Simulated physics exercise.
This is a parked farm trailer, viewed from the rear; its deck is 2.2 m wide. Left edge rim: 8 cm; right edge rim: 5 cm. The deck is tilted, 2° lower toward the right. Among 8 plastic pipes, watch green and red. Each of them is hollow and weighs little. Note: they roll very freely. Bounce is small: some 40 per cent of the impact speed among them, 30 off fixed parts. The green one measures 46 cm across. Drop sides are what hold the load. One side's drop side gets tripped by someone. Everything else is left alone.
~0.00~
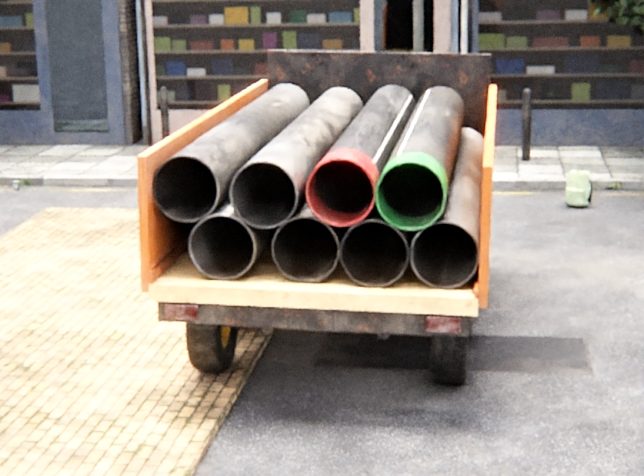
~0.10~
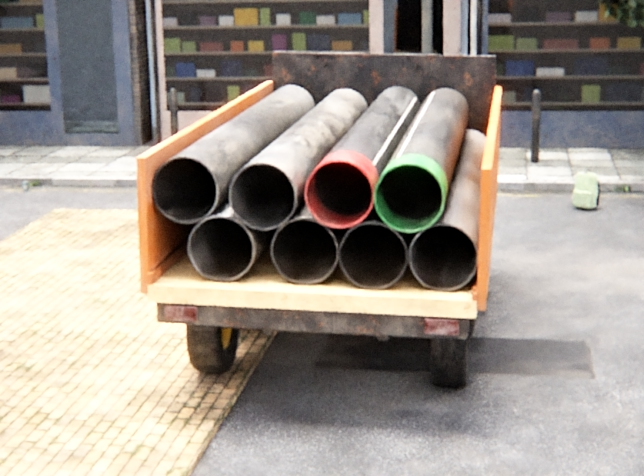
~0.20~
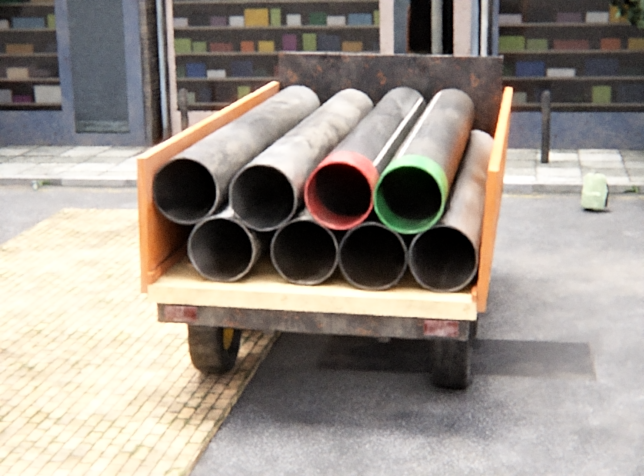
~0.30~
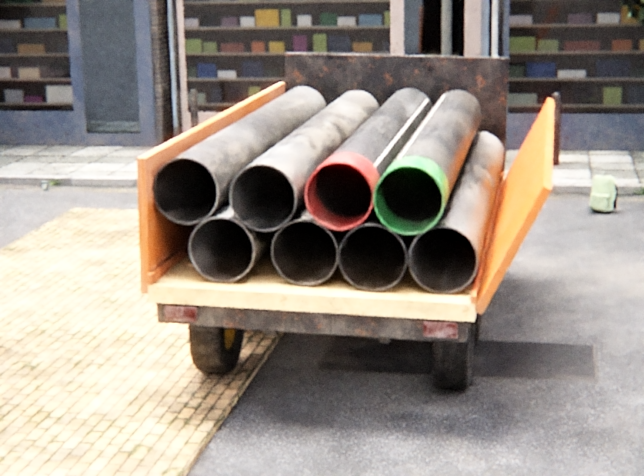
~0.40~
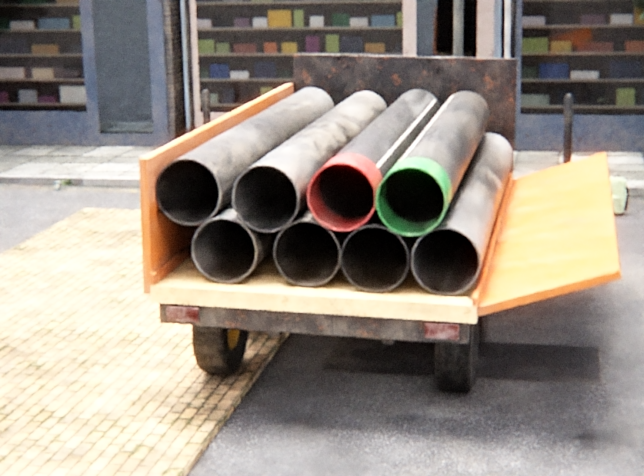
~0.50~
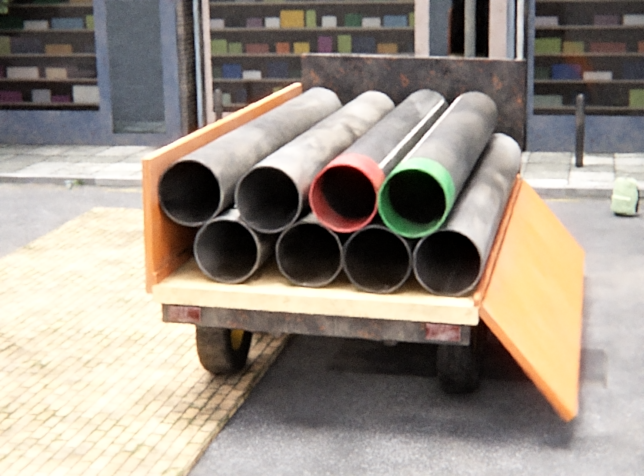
Paved street by shelved shopfronts, the right side board of a parked trailer swinging outward and down beside stacked, unmoving dark pipes.
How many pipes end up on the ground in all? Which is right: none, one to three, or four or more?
The right one is none.
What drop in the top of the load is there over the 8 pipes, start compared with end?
Some 0 centimetres.
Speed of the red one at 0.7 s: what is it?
Around 0.1 m/s.
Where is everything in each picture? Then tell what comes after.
In the first frame, green at (411, 196), red at (340, 193); sides still shut; the deck slopes 2° down to the right; 4 of the 8 make up the bottom layer.
In the second frame, green at (409, 198), red at (339, 195); sides still shut.
In the third frame, green at (409, 199), red at (339, 196); both sides upright.
In the fourth frame, green at (409, 200), red at (339, 197); right board out by 25°, tip at (544, 193).
In the fifth frame, green at (411, 201), red at (341, 198); right board out by 70°, tip at (614, 275).
In the sixth frame, green at (413, 202), red at (343, 199); right board out by 140°, tip at (568, 413).
After 0.7 s, green is up on others, 45 cm from the right edge, rolling right; red is up on others, 90 cm from the right edge, rolling right; 0 gone from the deck.
After 0.8 s, red is up on others, 90 cm from the right edge, rolling right; no change for green; 0 gone from the deck.
After 1.0 s, green is up on others, 40 cm from the right edge, rolling right; no change for red; 0 gone from the deck.
At rest (1.2 s), green is up on others, 40 cm from the right edge; red is up on others, 85 cm from the right edge; 0 gone from the deck.
